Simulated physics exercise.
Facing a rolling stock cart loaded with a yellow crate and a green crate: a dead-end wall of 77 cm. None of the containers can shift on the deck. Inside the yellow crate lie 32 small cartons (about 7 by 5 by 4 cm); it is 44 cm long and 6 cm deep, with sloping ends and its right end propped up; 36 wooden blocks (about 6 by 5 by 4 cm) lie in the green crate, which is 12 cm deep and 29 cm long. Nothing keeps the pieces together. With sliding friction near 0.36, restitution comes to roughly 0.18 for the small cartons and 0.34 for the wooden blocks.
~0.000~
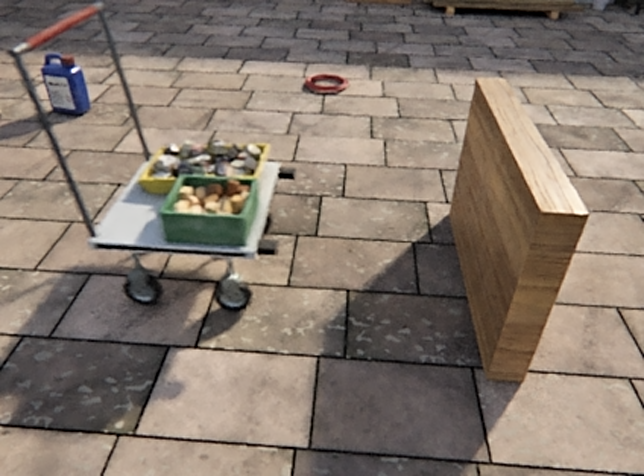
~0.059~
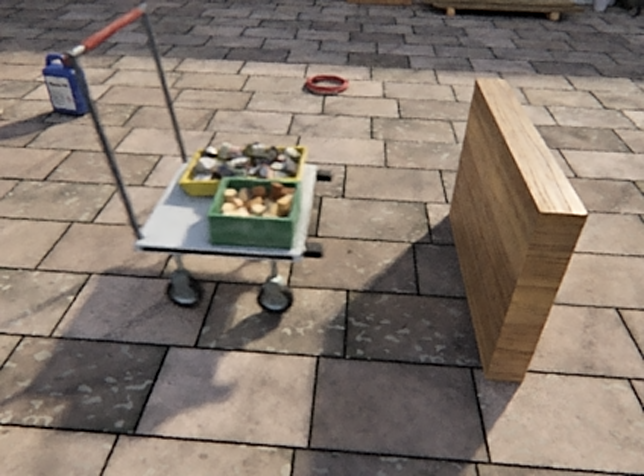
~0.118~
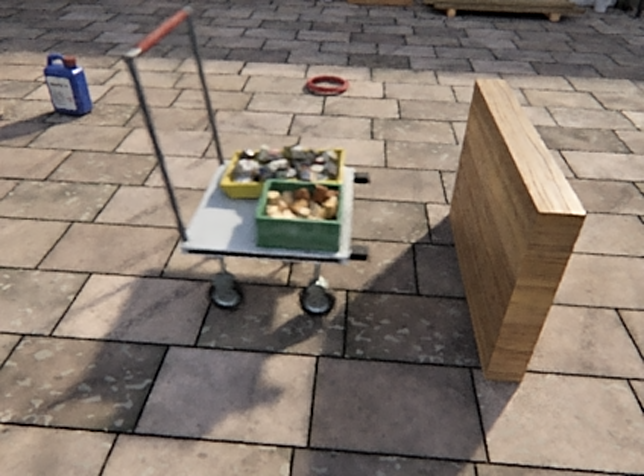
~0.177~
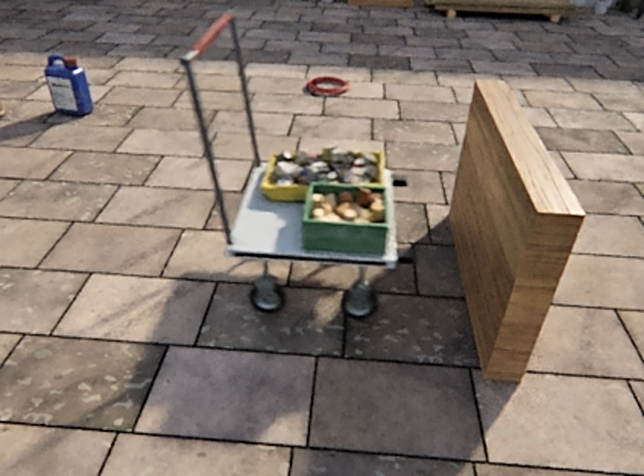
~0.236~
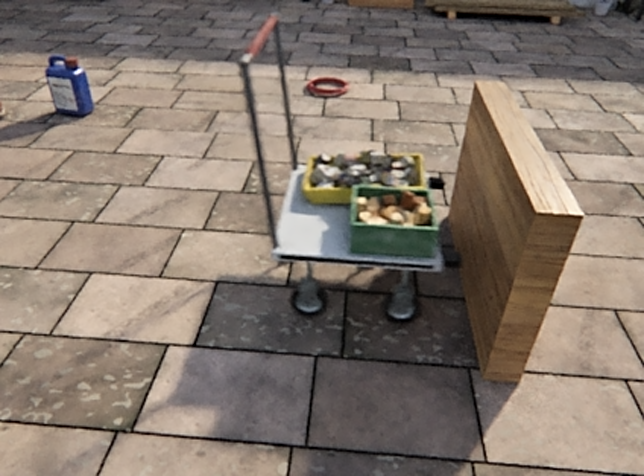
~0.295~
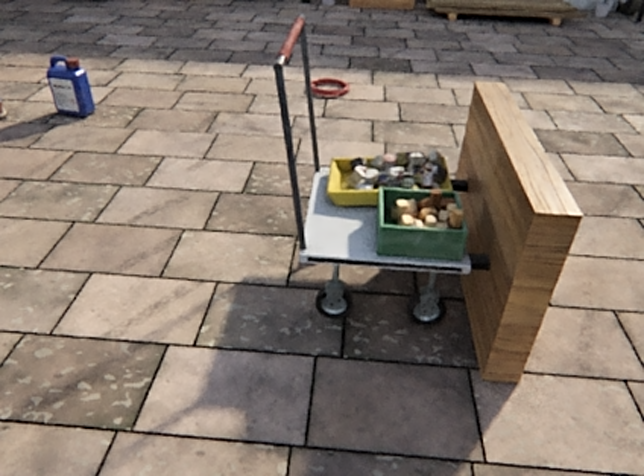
On a sunlit paved yard, a cart with a red handle, carrying a yellow crate and a green crate filled with small pieces, rolled steadily to the right, right up to a thick wooden block.
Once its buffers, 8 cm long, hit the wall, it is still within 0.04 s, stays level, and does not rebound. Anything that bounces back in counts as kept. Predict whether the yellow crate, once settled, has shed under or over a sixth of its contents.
The yellow crate has shed over a sixth of its contents.
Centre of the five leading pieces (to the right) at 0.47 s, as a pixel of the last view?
Close to (473, 167) in the last view.
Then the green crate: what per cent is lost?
For the green crate, 5 percent.
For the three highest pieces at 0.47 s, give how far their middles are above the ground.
Roughly 70 centimetres.
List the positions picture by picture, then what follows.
In the first picture (each is followed by its nearest rim corner in this view, unless another is named; the camera moves round a little), yellow crate (by its farthest rim corner), (162, 147); green crate, (241, 216); 83 cm short of the stop; none out.
Yellow crate, (199, 150); green crate, (289, 219); 65 cm short of the stop, in the second picture.
Yellow crate, (236, 152); green crate, (338, 222); 47 cm short of the stop, in the third picture.
Yellow crate, (273, 154); green crate, (386, 225); 29 cm short of the stop, in the fourth picture.
Yellow crate, (311, 157); green crate, (435, 229); 11 cm short of the stop, in the fifth picture.
Yellow crate, (333, 159); green crate, (464, 231); stopped; none out, in the sixth picture.
After 0.35 s, yellow crate 29 in, 3 out and green crate 36 in, 0 out.
After 0.47 s, yellow crate 24 in, 8 out and green crate 36 in, 0 out.
After 0.70 s, yellow crate 19 in, 13 out and green crate 34 in, 2 out.
When it is over (at 1.21 s), yellow crate 19 in, 13 out and green crate 34 in, 2 out. Asked share, 13 of 32, 41 per cent.
